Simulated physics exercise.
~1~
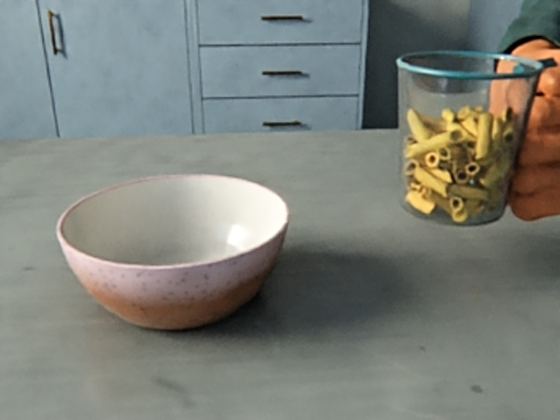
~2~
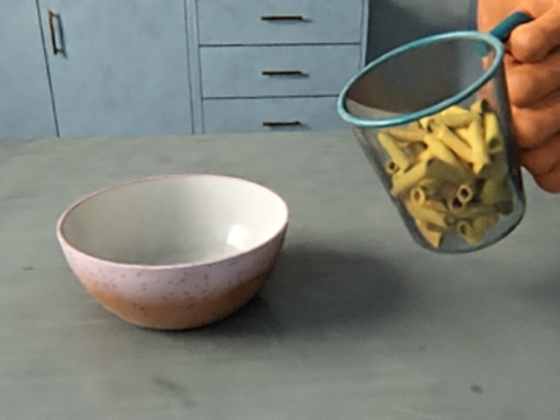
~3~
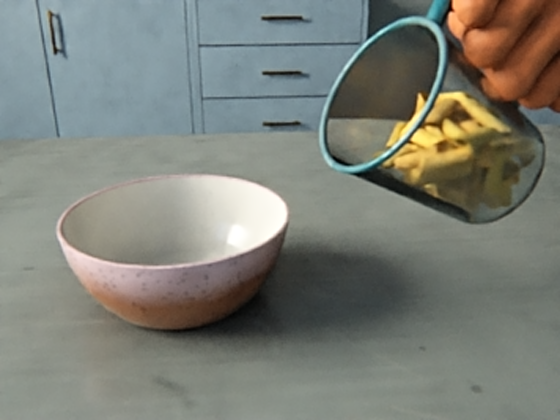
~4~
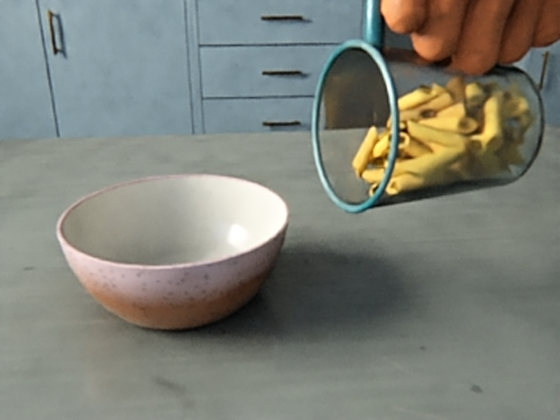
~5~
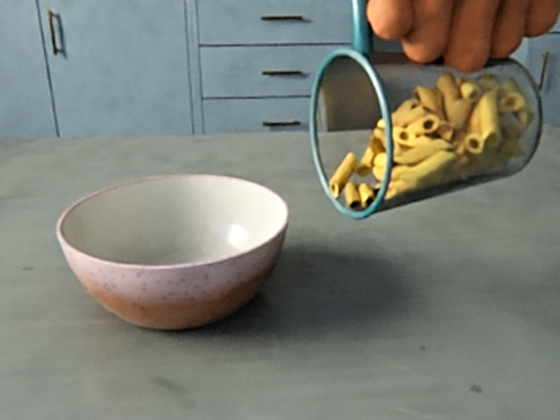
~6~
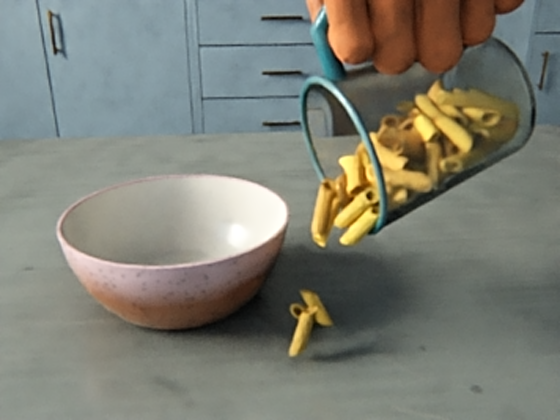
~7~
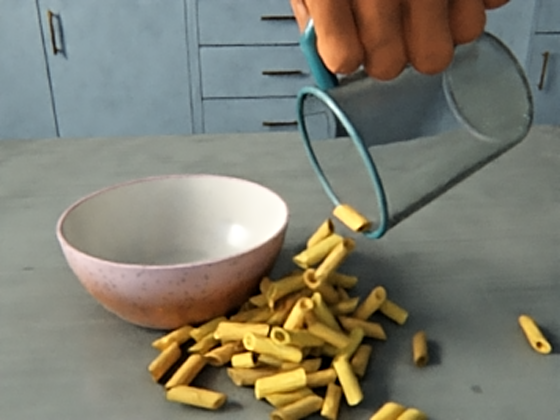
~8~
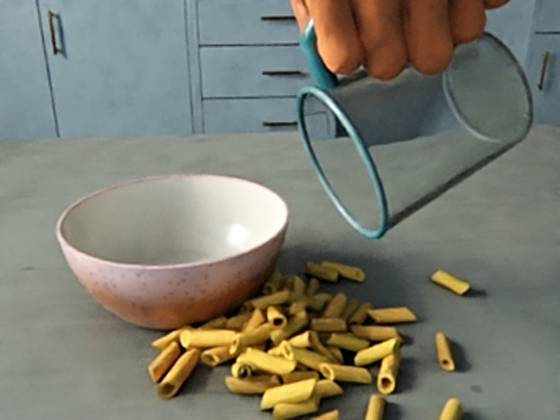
A hand holds a clear cup with a teal rim, filled with yellow tube-shaped pasta, at the right above a grey countertop, seen from slightly above with blue cabinets behind. A speckled pink bowl with a white inside and a brownish base sits empty at the left. The cup tips leftward onto its side, and the pasta slides toward its rim. As it tilts further, a few pieces drop beside the bowl, then the rest pour out. The cup ends empty and still tilted, with the pasta heaped and scattered on the counter and the bowl empty.
